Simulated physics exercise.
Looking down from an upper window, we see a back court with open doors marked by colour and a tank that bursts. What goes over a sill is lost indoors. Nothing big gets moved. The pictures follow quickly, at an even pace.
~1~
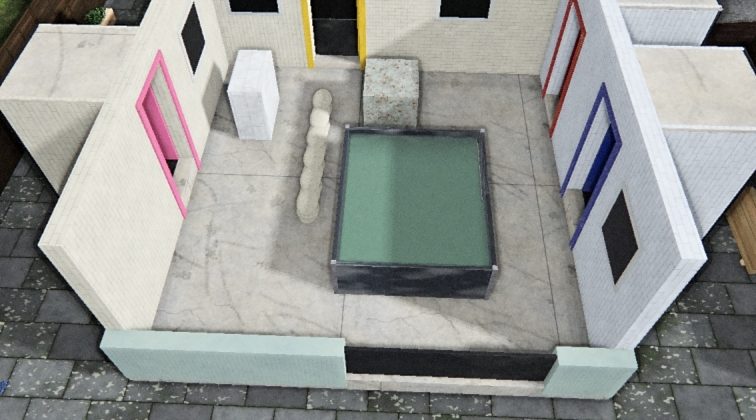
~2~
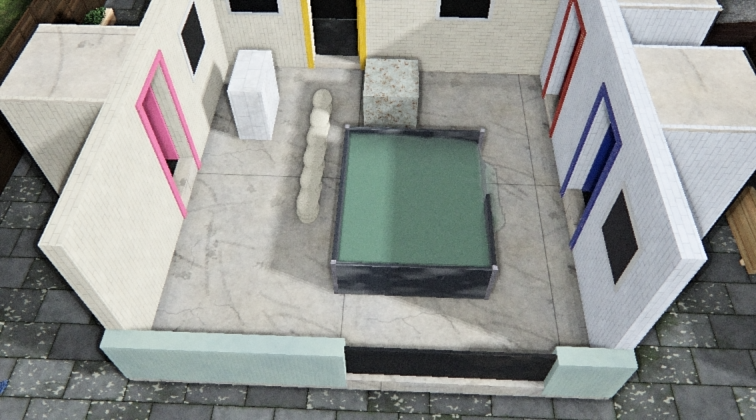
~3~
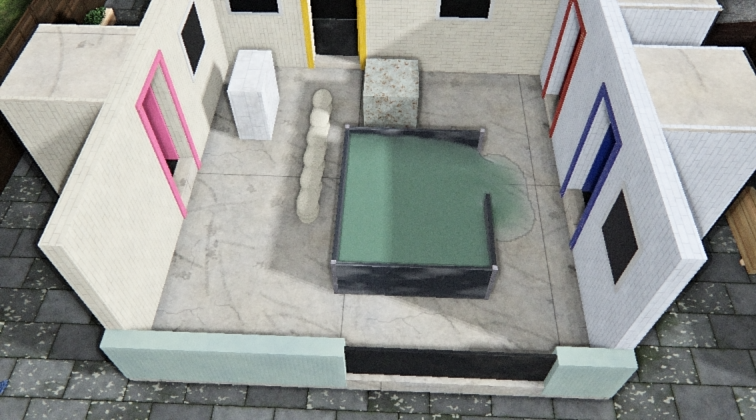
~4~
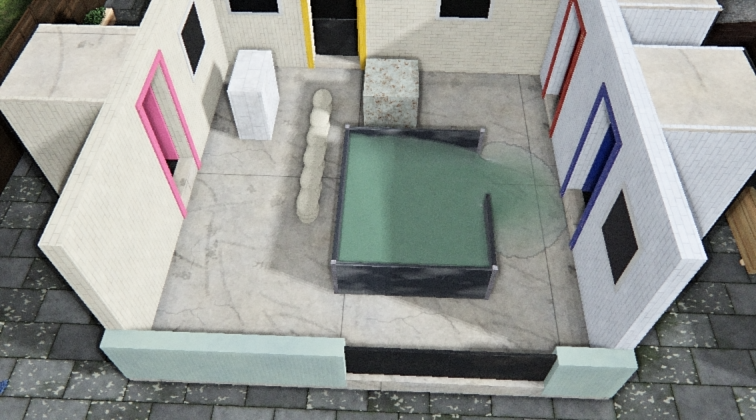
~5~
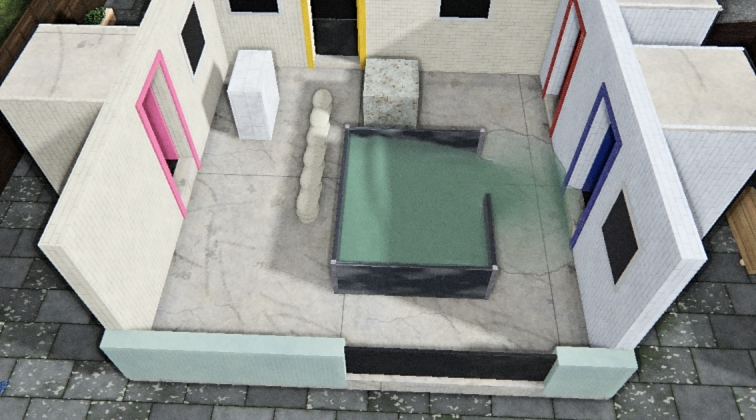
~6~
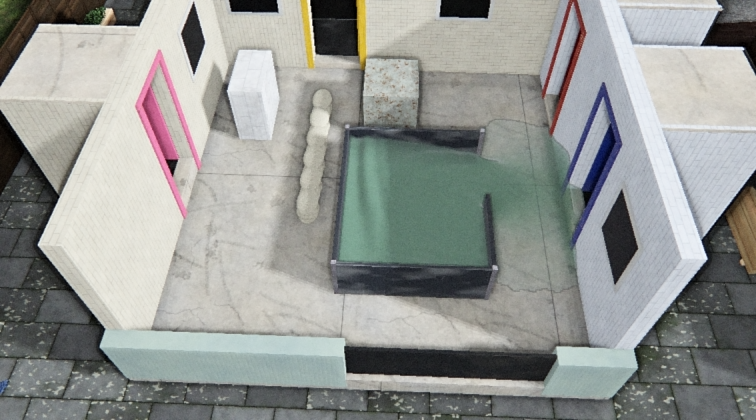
To begin with, green water sits still in a dark-walled tank on the pale floor of a roofless walled space. Then water pours through a gap in the tank's right side and fans across the floor, reaching the right wall by the blue-framed doorway and spreading along it.
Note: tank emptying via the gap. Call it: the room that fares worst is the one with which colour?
It is the blue one.
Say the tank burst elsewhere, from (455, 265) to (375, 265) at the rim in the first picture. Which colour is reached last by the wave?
Last: The yellow door.
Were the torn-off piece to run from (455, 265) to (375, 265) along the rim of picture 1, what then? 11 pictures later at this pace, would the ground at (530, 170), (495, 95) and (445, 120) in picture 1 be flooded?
Untouched, untouched, untouched.
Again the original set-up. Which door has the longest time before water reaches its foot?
That would be the pink-painted one.
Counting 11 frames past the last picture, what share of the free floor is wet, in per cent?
Roughly 30 per cent.
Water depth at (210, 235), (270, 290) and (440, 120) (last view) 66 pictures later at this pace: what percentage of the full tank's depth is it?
Estimate: 20, 12, 10 %.
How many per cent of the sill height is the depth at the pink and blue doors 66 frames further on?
Roughly 60 and 40 %.
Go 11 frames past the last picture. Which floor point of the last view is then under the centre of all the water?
Roughly (462, 202).
A moment on, water covers 20 % of the floor; blue door some in, red door wet at the sill, nothing in, yellow door not reached, pink door not reached.
Next, water covers 30 % of the floor; blue door a lot in, red door a trickle in, yellow door not reached, pink door not reached.
Then, water covers 55 % of the floor; blue door a lot in, red door some in, yellow door wet at the sill, nothing in, pink door not reached.
Later, water covers 90 % of the floor; blue door a lot in, red door some in, yellow door wet at the sill, nothing in, pink door wet at the sill, nothing in.
In the end, water covers 95 % of the floor; blue door a lot in, red door some in, yellow door wet at the sill, nothing in, pink door wet at the sill, nothing in; the blue door has let in the most.
